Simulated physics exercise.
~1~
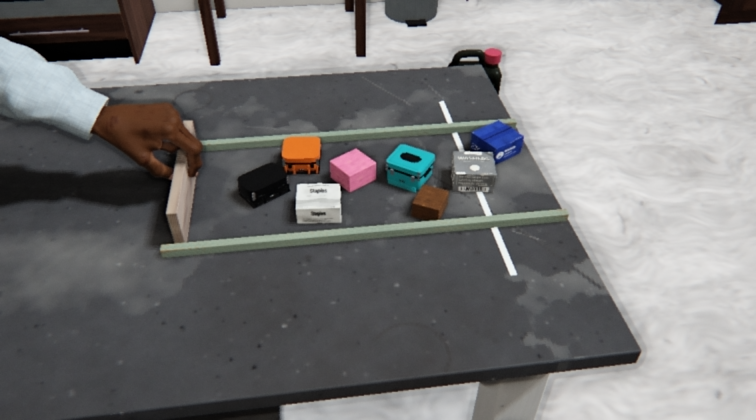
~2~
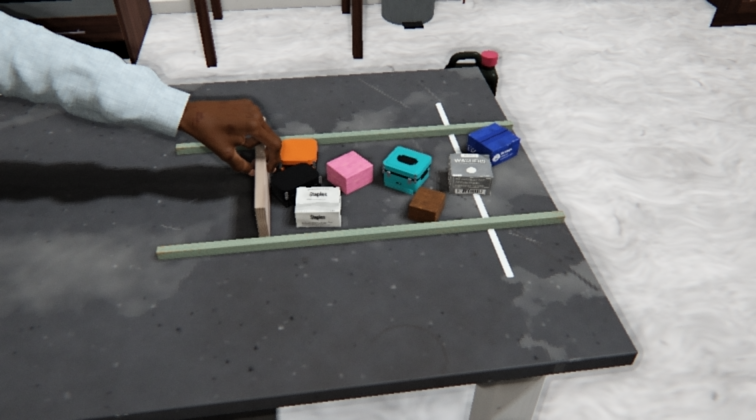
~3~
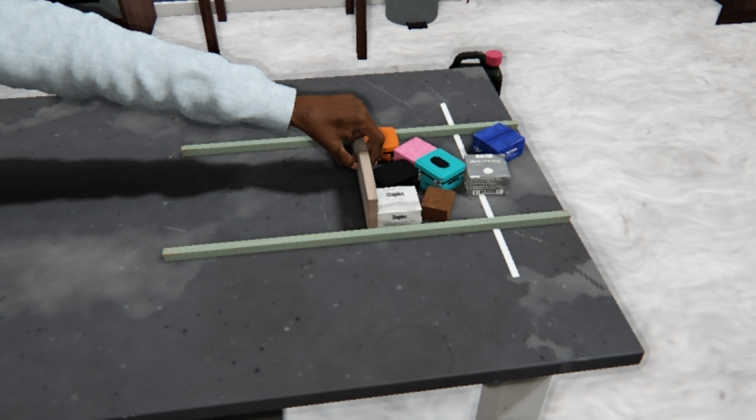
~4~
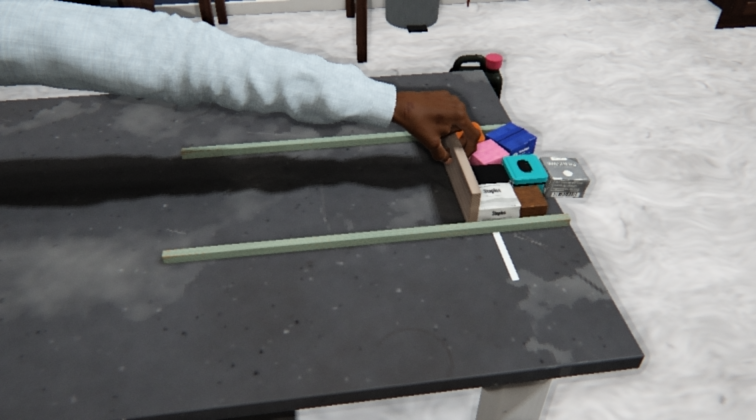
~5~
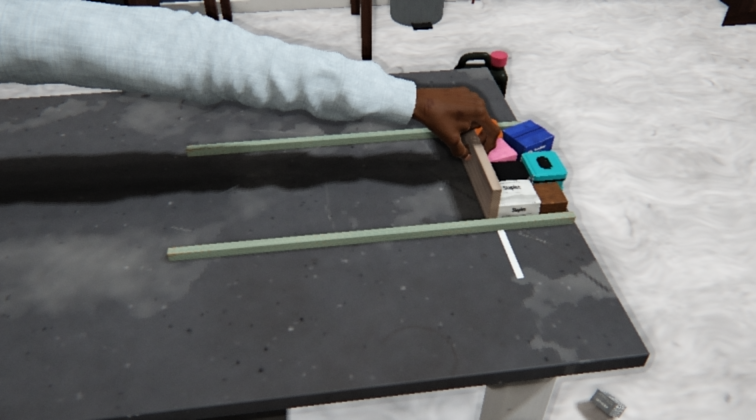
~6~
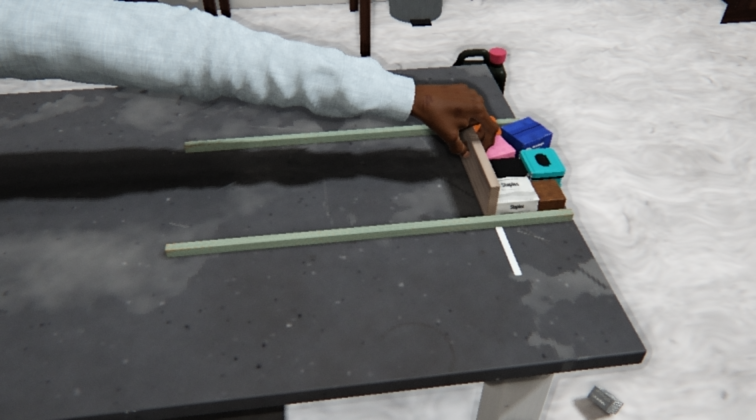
A dark-skinned hand in a pale blue sleeve holds a small wooden board upright between two pale green rails on a dark, worn tabletop, seen from above by a slightly swaying camera. To its right lie eight small boxes and cases, black, orange, white, pink, teal, brown, grey and blue, with a white line of tape near the table's right end. The hand slides the board rightward, gathering the black, white and orange ones, then bunching the rest together. The cluster crosses the tape, and the grey box drops off the end onto the pale floor. The board stops, leaving the others crowded at the edge.
